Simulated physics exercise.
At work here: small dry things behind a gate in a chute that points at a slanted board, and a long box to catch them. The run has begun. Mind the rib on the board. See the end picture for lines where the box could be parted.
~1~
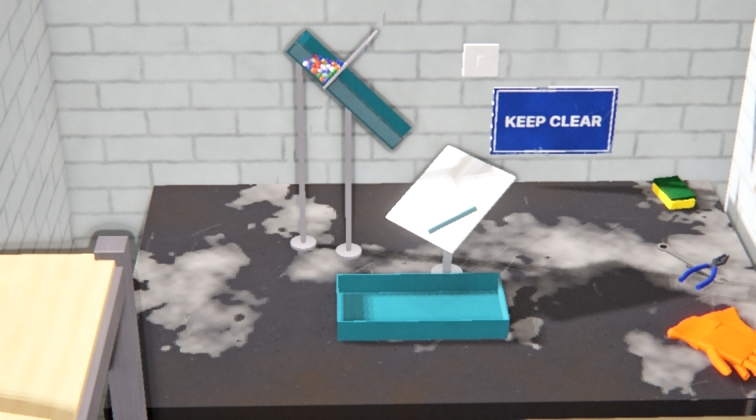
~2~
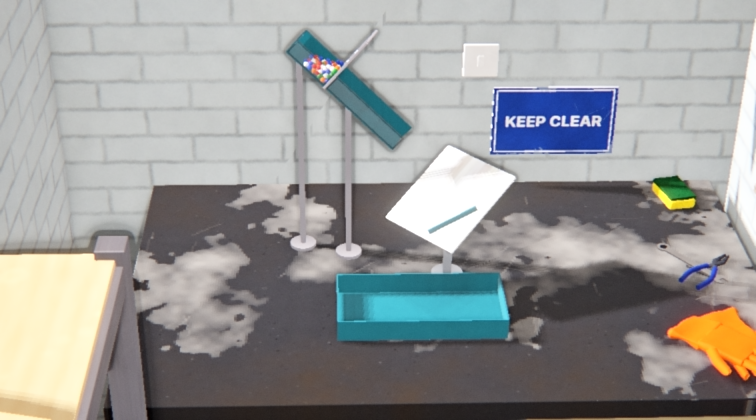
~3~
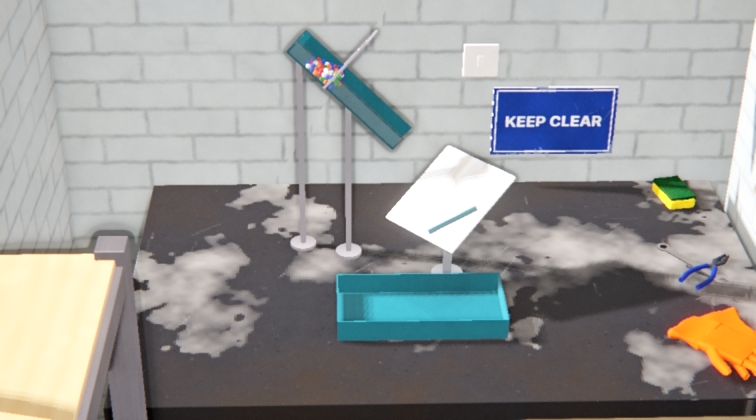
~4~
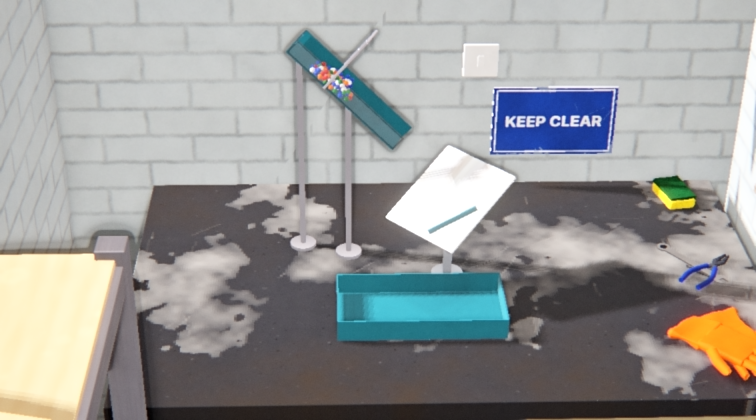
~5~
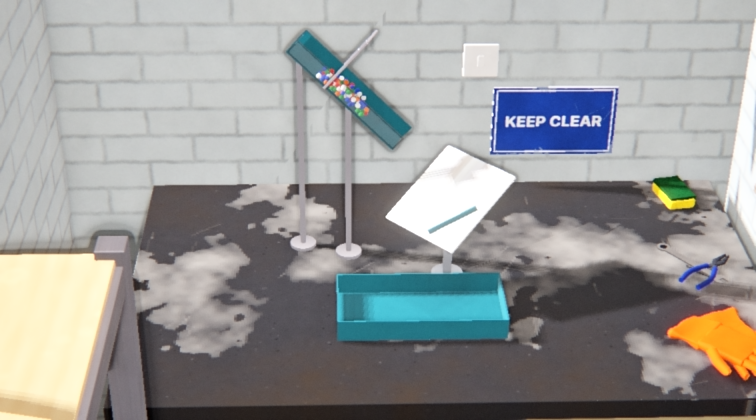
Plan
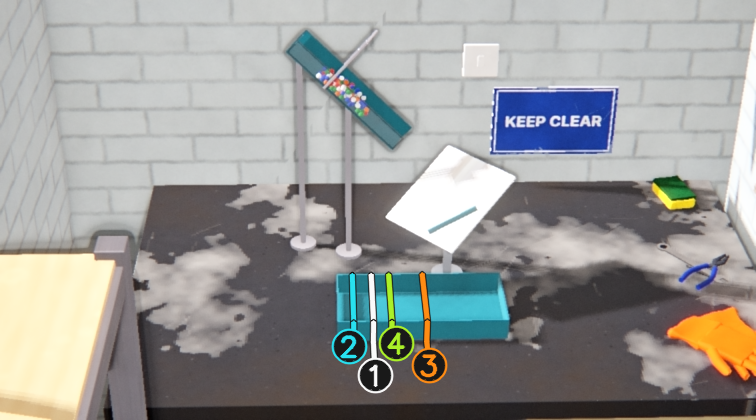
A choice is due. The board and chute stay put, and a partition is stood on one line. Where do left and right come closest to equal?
The best line is 4.
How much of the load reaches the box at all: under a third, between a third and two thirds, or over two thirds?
About that: Over two thirds.
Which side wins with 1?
More lands on the right.
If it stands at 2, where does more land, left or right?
More lands on the right.
On the marked copy, line 1 crosses the front rim at (373, 321); line 2 crosses the front rim at (353, 321); line 3 crosses the front rim at (427, 320); line 4 crosses the front rim at (391, 321).
With 1, of what is caught, a small part on the left of the divider, most on the right.
With 2, of what is caught, a small part on the left of the divider, nearly all on the right.
With 3, of what is caught, nearly all on the left of the divider, a small part on the right.
With 4, of what is caught, about half on the left of the divider, about half on the right.
